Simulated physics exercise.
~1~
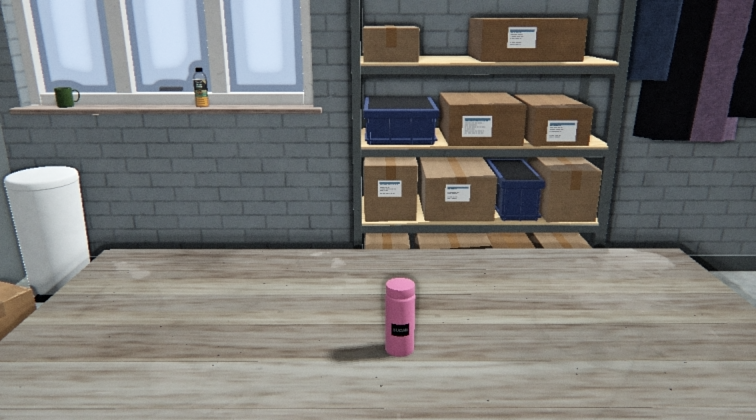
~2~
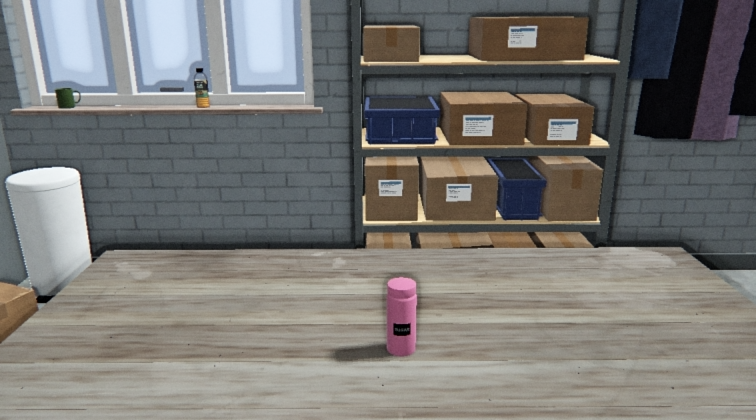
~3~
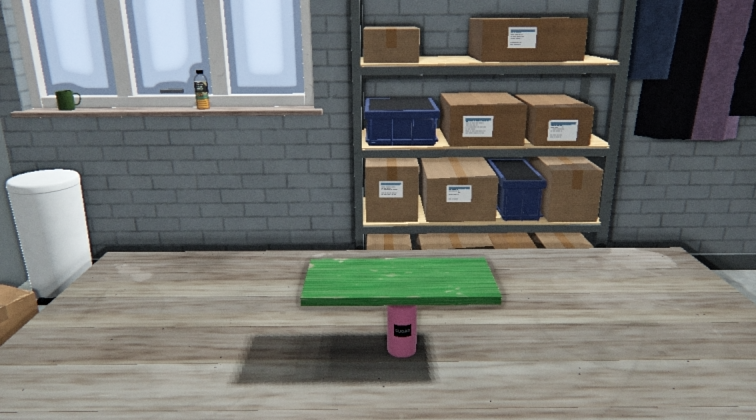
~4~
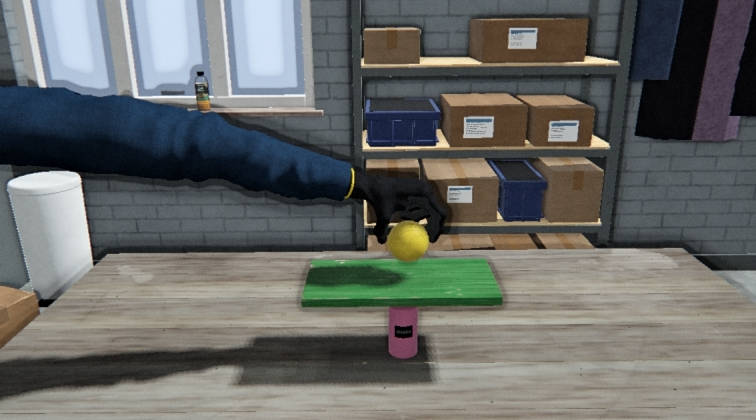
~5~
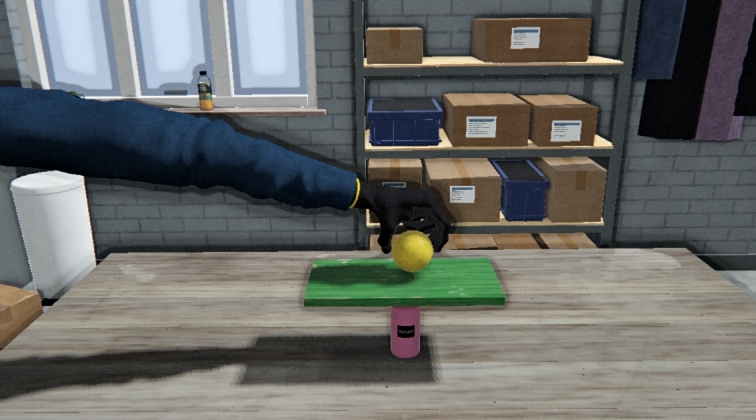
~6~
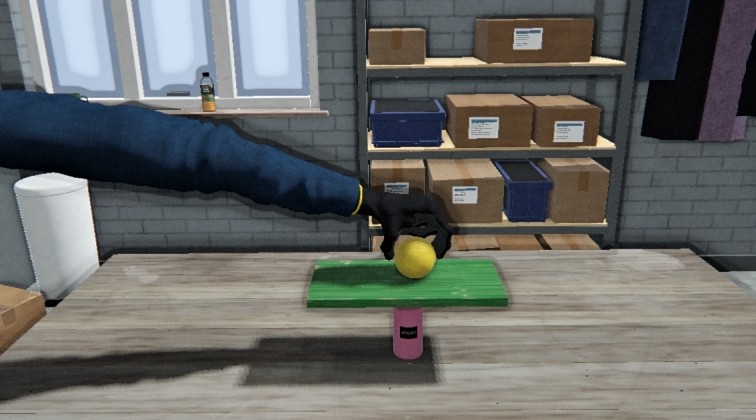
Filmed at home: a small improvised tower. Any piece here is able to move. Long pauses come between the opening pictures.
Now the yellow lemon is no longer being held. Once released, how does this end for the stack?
It ends with the stack intact.
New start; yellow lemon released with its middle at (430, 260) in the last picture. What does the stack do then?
What happens next is that it remains standing.
Then, 0.20 s on from there, no change.
Then, 0.60 s on from there, yellow lemon resting near (415, 258).
In the end, all 3 unmoved. At the end, from the last picture's camera, yellow lemon near (415, 258). The stack keeps its balance.
